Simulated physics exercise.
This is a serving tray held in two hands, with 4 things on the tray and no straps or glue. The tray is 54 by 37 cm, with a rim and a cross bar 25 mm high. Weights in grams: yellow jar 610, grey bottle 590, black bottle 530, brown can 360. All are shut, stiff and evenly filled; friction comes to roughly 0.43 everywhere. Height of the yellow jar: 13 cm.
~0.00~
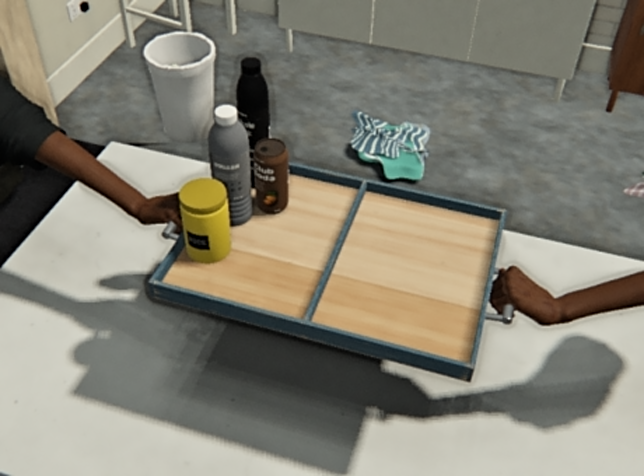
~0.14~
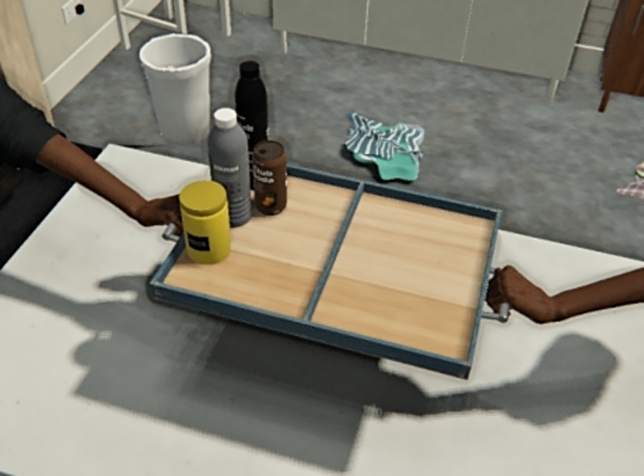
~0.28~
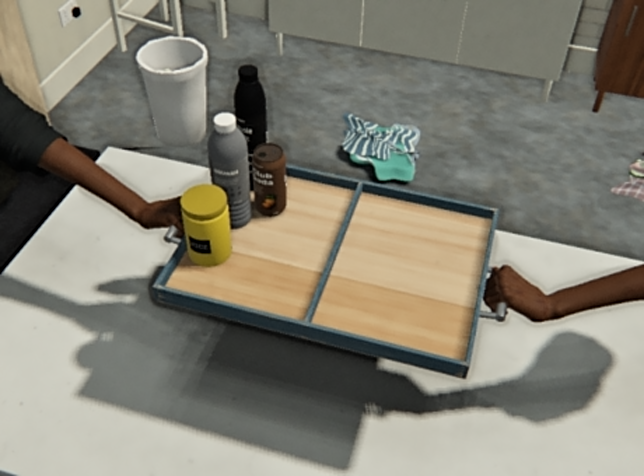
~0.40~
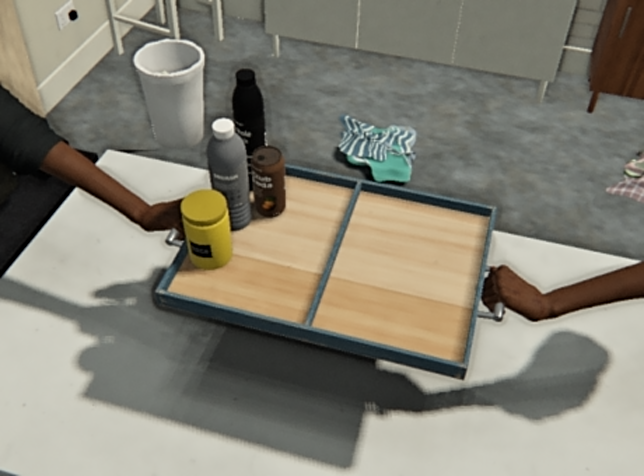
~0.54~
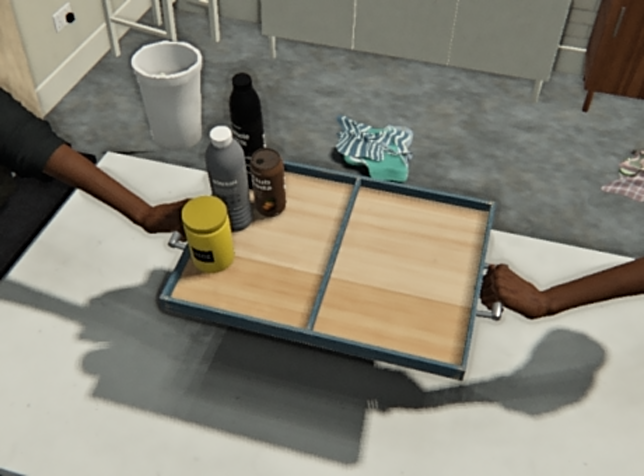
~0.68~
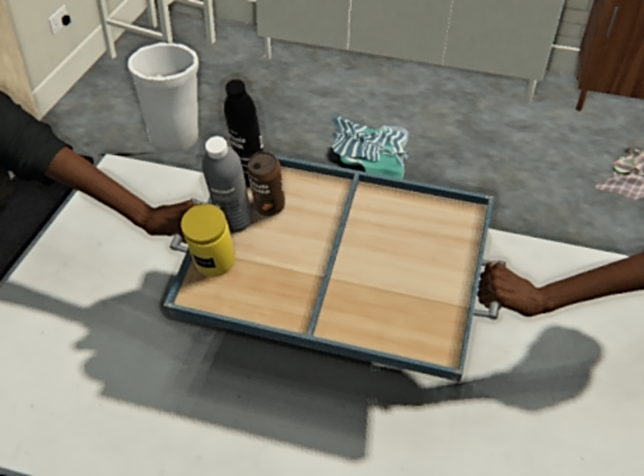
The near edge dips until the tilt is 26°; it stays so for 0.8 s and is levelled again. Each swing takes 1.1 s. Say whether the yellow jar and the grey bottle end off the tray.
The yellow jar slides or falls off and the grey bottle slides or falls off.
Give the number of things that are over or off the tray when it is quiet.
That comes to 4.
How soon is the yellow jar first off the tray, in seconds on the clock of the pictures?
Near 1.3 s.
After 1.38 s, tray at 26°, near edge down; yellow jar now off the tray; grey bottle 34° off its base near (214, 285); black bottle 67° off its base.
After 1.78 s, tray at 26°, near edge down; grey bottle and black bottle now off the tray; brown can on its side.
In the end (3.6 s), off the tray, yellow jar, grey bottle and black bottle; toppled on the tray, brown can. In the last view, yellow jar near (181, 449).
